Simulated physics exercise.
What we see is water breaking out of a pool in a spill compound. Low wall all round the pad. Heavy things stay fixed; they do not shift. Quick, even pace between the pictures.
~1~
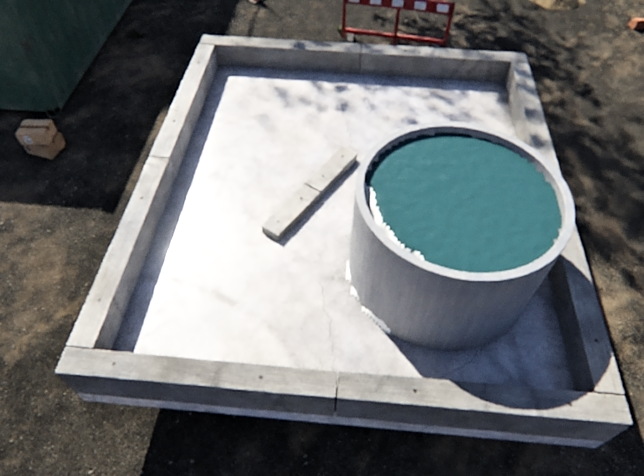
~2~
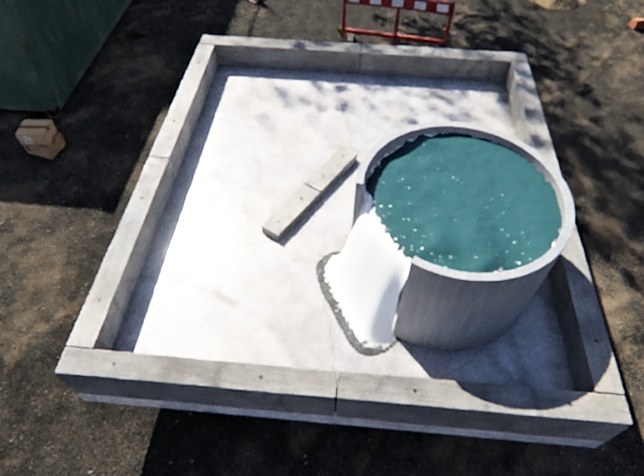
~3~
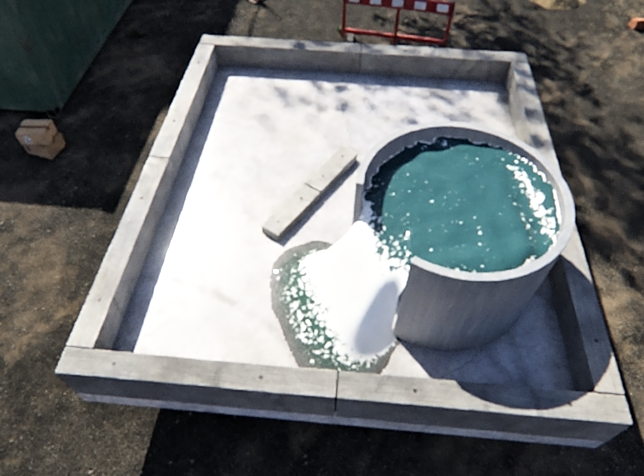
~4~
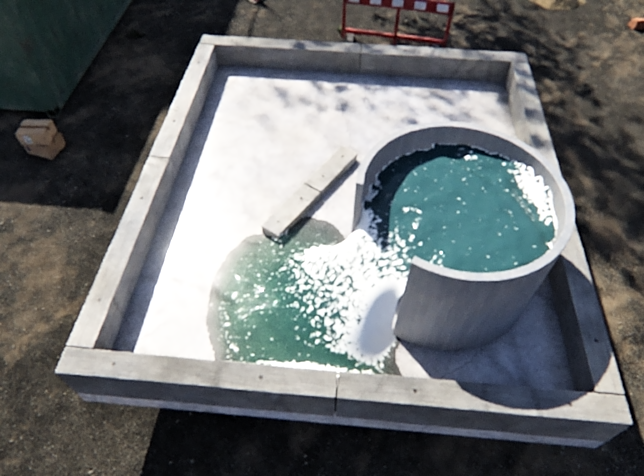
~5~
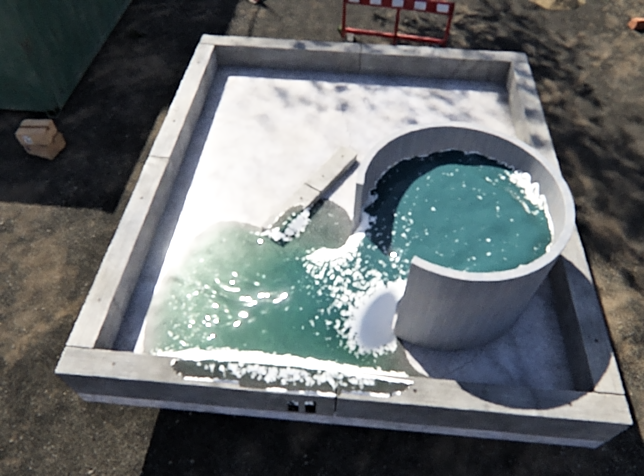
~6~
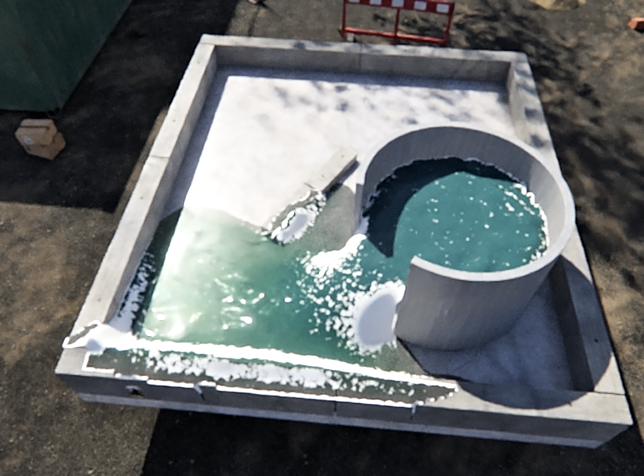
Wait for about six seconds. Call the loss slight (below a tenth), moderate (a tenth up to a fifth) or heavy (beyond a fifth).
Moderate.
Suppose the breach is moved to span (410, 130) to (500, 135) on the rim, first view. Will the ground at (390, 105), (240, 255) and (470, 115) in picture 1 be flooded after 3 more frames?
Soaked, spared, soaked.
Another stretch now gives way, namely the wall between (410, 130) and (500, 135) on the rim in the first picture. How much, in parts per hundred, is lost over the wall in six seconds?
My estimate is near 8 percent.
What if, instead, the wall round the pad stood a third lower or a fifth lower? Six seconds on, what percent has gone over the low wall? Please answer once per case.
I'd expect around 30 per cent for the first wall and around 24 per cent for the second.
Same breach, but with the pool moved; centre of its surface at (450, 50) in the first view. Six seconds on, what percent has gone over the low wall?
Result: Around 2 %.
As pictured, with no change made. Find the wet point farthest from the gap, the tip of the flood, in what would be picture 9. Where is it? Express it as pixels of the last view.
Somewhere close to (185, 160).
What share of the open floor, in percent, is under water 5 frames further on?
About 40 per cent.
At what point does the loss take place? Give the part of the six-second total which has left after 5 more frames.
Near 35 in a hundred.
A moment on, water covers 30 % of the floor; the low wall has let 2 % over.
Next, water covers 40 % of the floor; the low wall has let 6 % over.
Then, water covers 65 % of the floor; the low wall has let 15 % over.
Later, water covers 75 % of the floor; the low wall has let 16 % over.
In the end, water covers 85 % of the floor; the low wall has let 16 % over.
